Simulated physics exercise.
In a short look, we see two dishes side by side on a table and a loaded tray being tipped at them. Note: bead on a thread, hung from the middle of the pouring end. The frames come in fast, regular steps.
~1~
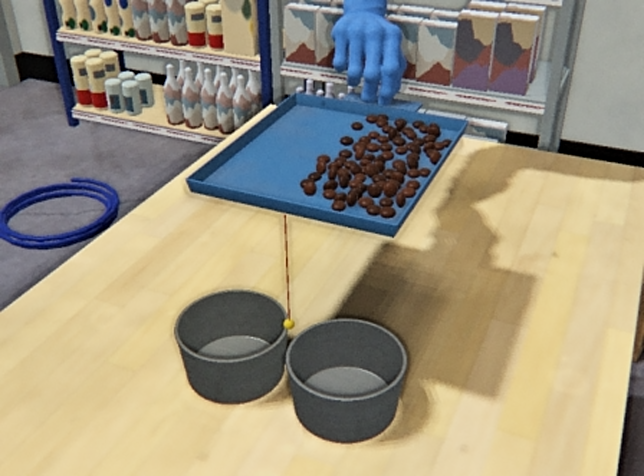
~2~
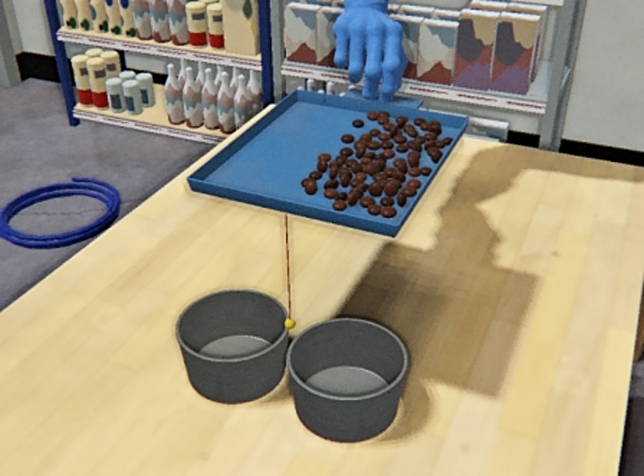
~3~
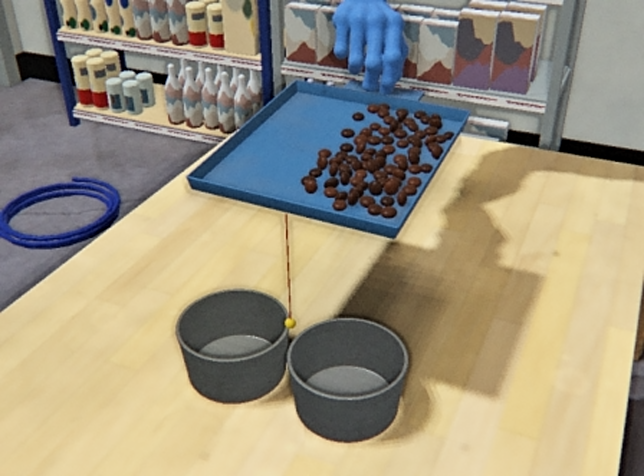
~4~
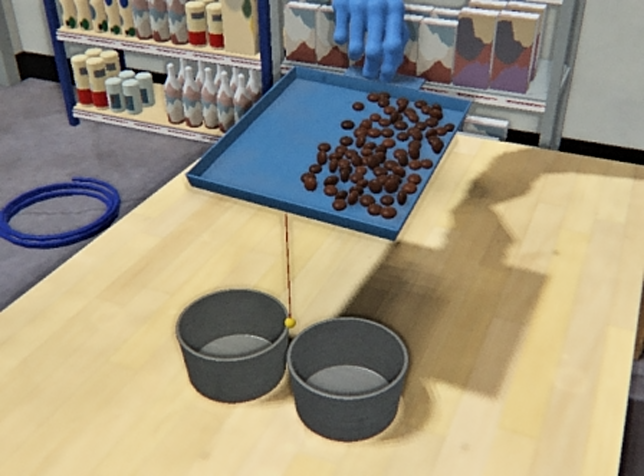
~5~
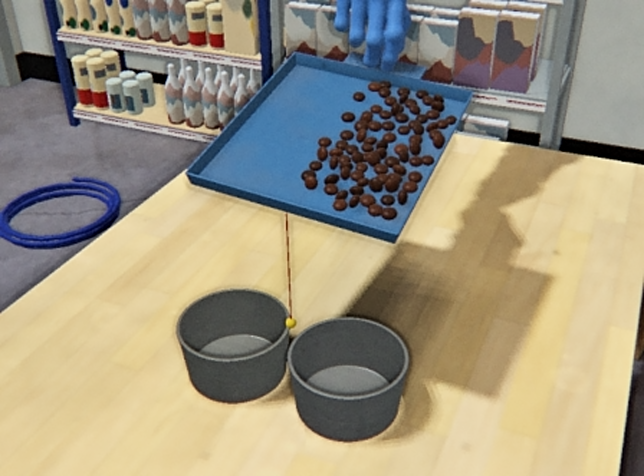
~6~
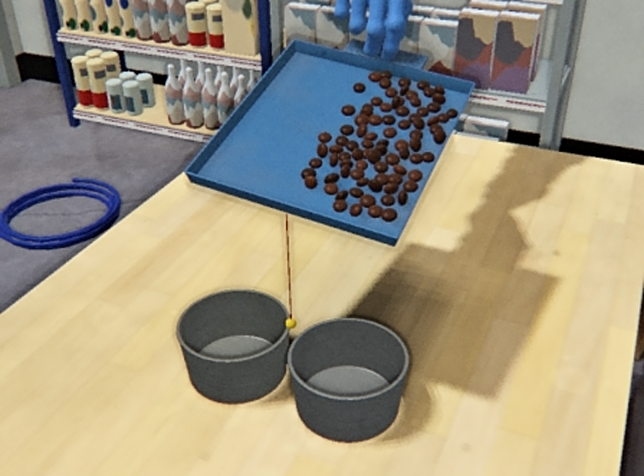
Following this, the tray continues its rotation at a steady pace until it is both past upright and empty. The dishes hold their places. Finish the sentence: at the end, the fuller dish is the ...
At the end, the fuller dish is the right-hand one.
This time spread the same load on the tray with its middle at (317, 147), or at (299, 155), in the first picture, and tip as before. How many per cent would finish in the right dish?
80 per cent for the first try, 80 per cent for the second.
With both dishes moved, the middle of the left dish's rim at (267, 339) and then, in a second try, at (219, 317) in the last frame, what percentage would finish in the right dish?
First position: Some 80 %; second position: Some 50 %.
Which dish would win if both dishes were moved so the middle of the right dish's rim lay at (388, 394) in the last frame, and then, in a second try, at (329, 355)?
In order of the tries: The dish on the right side, then the dish on the right side.
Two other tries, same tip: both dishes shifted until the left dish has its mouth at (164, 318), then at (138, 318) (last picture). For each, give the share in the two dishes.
Well, you'd get about 10 per cent and then about 0 per cent.
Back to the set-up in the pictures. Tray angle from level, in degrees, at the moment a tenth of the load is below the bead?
The angle is around 80°.
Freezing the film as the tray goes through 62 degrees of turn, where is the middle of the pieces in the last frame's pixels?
The load is centred near (378, 176).
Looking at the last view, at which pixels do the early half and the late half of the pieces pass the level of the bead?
Roughly (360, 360) first, then roughly (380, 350).
Soon, tray tipped steeply; all on the tray.
A while on, tray tipped past a quarter turn; a small part on the tray; about half in the right dish; about a quarter outside both; a small part in the air.
Towards the end, tray tipped past a quarter turn; about two thirds in the right dish; about a third outside both.
Finally, tray tipped past a quarter turn; about two thirds in the right dish; none in the left dish; about a third outside both.
